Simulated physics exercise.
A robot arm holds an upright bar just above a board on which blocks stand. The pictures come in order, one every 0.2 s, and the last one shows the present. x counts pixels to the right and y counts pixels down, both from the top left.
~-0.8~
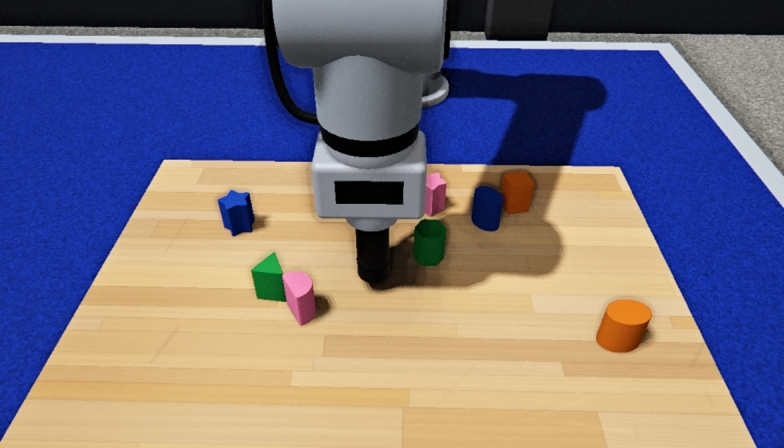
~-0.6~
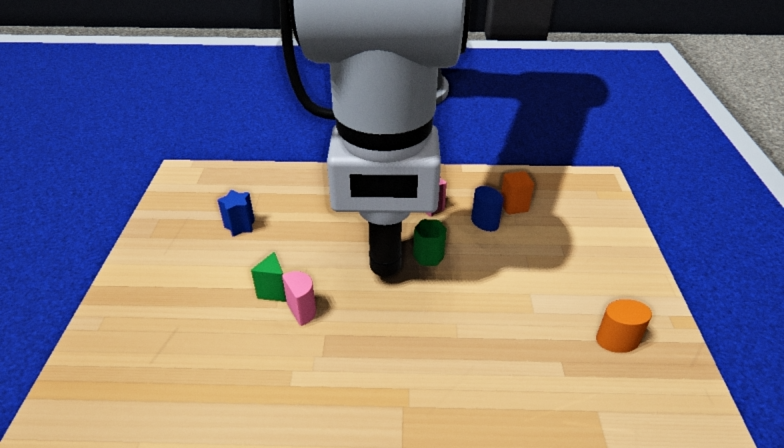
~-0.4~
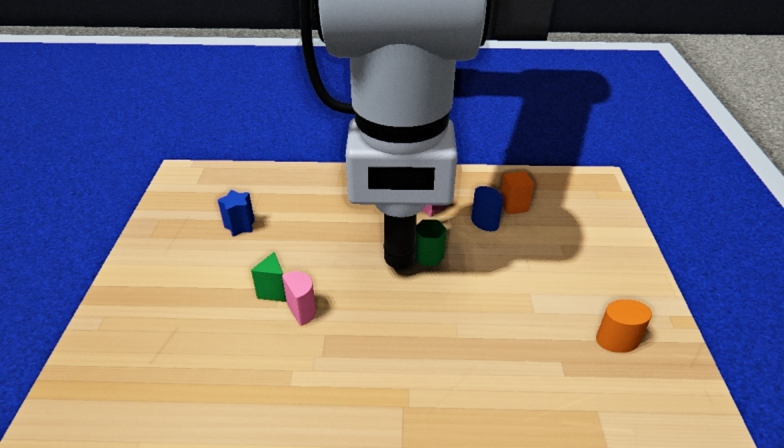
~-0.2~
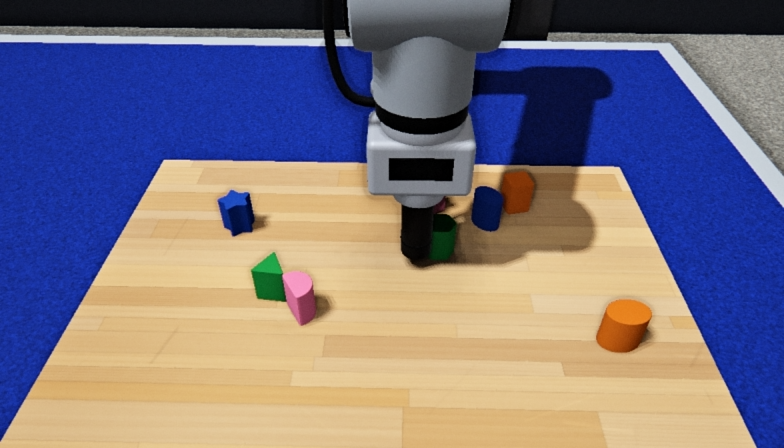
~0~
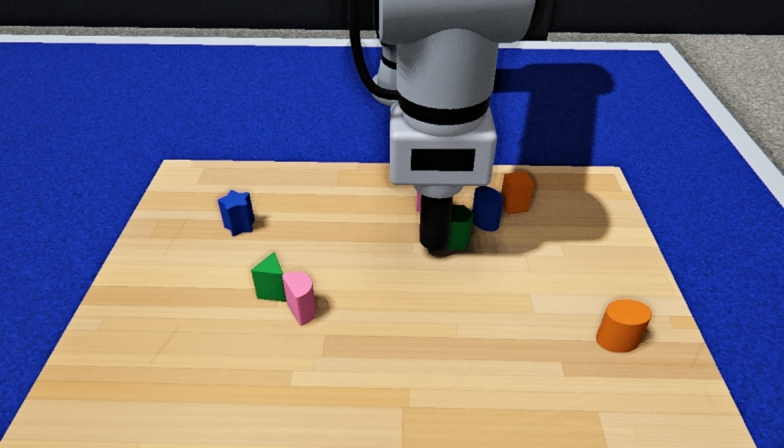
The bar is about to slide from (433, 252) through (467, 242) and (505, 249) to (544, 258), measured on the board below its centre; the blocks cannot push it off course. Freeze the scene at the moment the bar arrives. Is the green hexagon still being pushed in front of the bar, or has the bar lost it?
The bar has lost it.
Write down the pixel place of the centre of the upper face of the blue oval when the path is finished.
In the picture, that point is around (503, 184).
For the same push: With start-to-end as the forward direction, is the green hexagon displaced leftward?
Answer: Yes.
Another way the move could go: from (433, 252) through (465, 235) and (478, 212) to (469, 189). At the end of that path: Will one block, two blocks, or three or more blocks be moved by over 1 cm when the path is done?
Total moved: Three or more.
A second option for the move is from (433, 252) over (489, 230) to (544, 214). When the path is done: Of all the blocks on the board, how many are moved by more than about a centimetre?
My count: 3 or more.
What follows on the original path. One third of the way, bar (469, 232); green hexagon (488, 201), turned 25° anticlockwise; blue oval (499, 188), turned 10° anticlockwise.
Two thirds of the way, bar (507, 238); green hexagon (508, 201), turned 80° anticlockwise; blue oval (503, 184), turned 25° anticlockwise; orange square (524, 177), turned 15° anticlockwise.
At the end, bar (547, 247); pink star block in place; green hexagon (508, 201), turned 80° anticlockwise; blue oval (503, 184), turned 25° anticlockwise; orange square (524, 177), turned 15° anticlockwise.
